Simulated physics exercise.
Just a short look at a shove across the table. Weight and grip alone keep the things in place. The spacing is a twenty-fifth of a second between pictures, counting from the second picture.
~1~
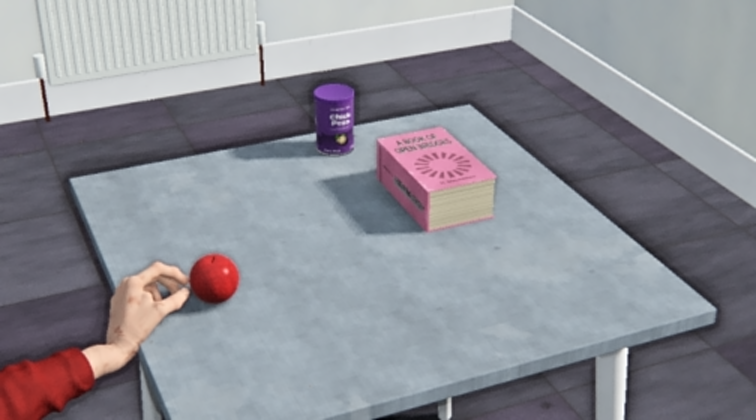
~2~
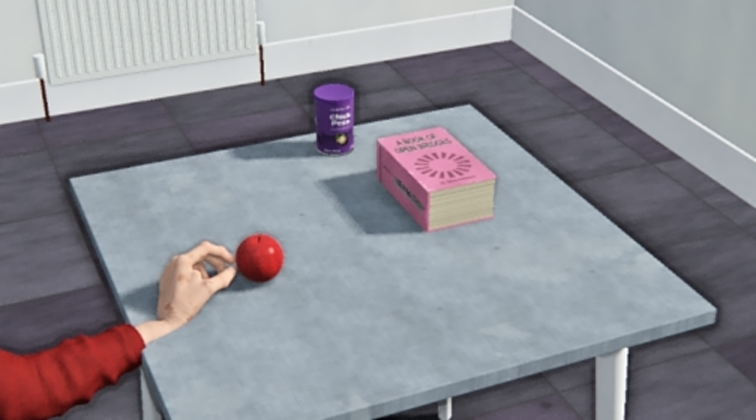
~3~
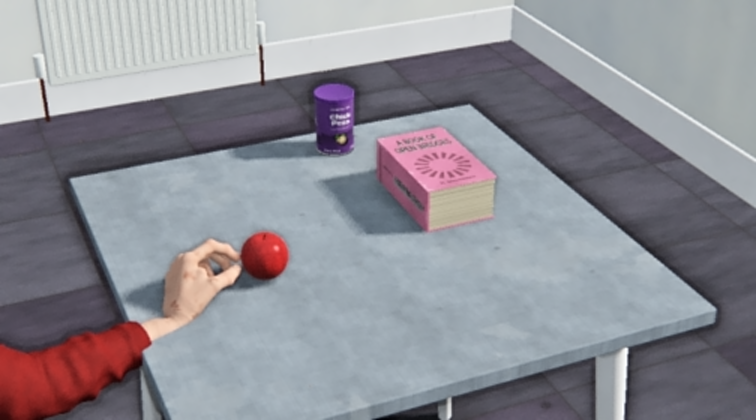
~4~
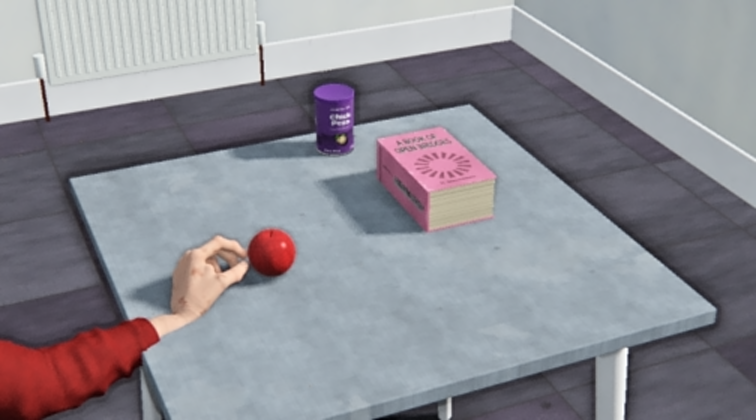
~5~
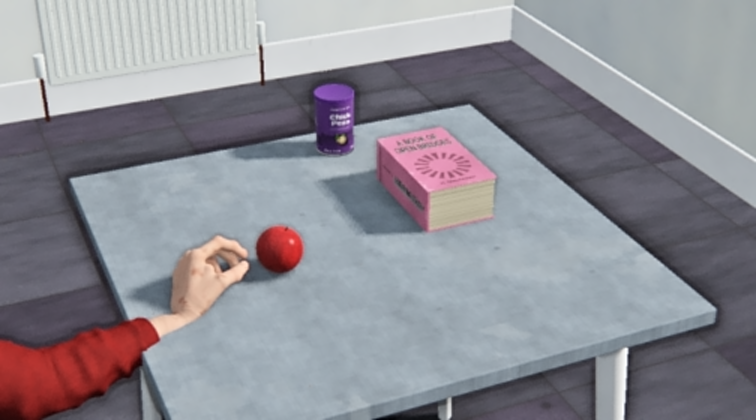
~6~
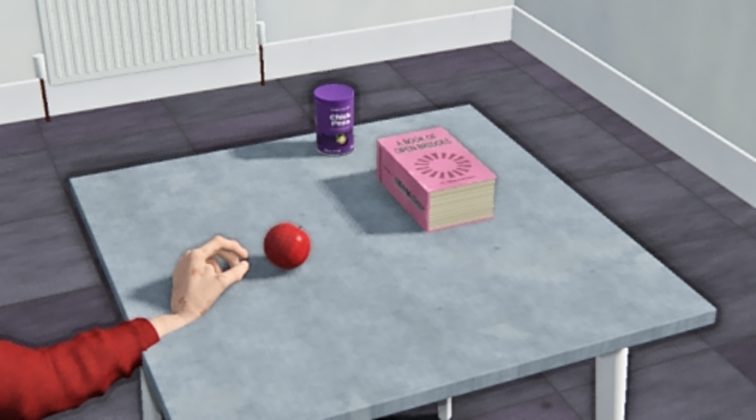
To begin with, a hand in a red sleeve touches a red apple near the left side of a gray table, with a purple can and a pink book farther back. The hand pushes the apple a short way right and slightly back, then stays put as the apple rolls a little farther from the fingers.
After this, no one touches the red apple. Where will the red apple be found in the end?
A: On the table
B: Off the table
A, on the table.
Then, 0.10 s after the last picture, red apple rolled about its own width near (304, 239).
Then, 0.30 s after the last picture, red apple rolled well along near (331, 226).
Then, 0.40 s after the last picture, red apple rolled well along near (341, 222).
Then, 0.60 s after the last picture, red apple rolled well along near (356, 215).
At rest, moved from the start, red apple. Seen from the same camera at the end, red apple near (363, 211).
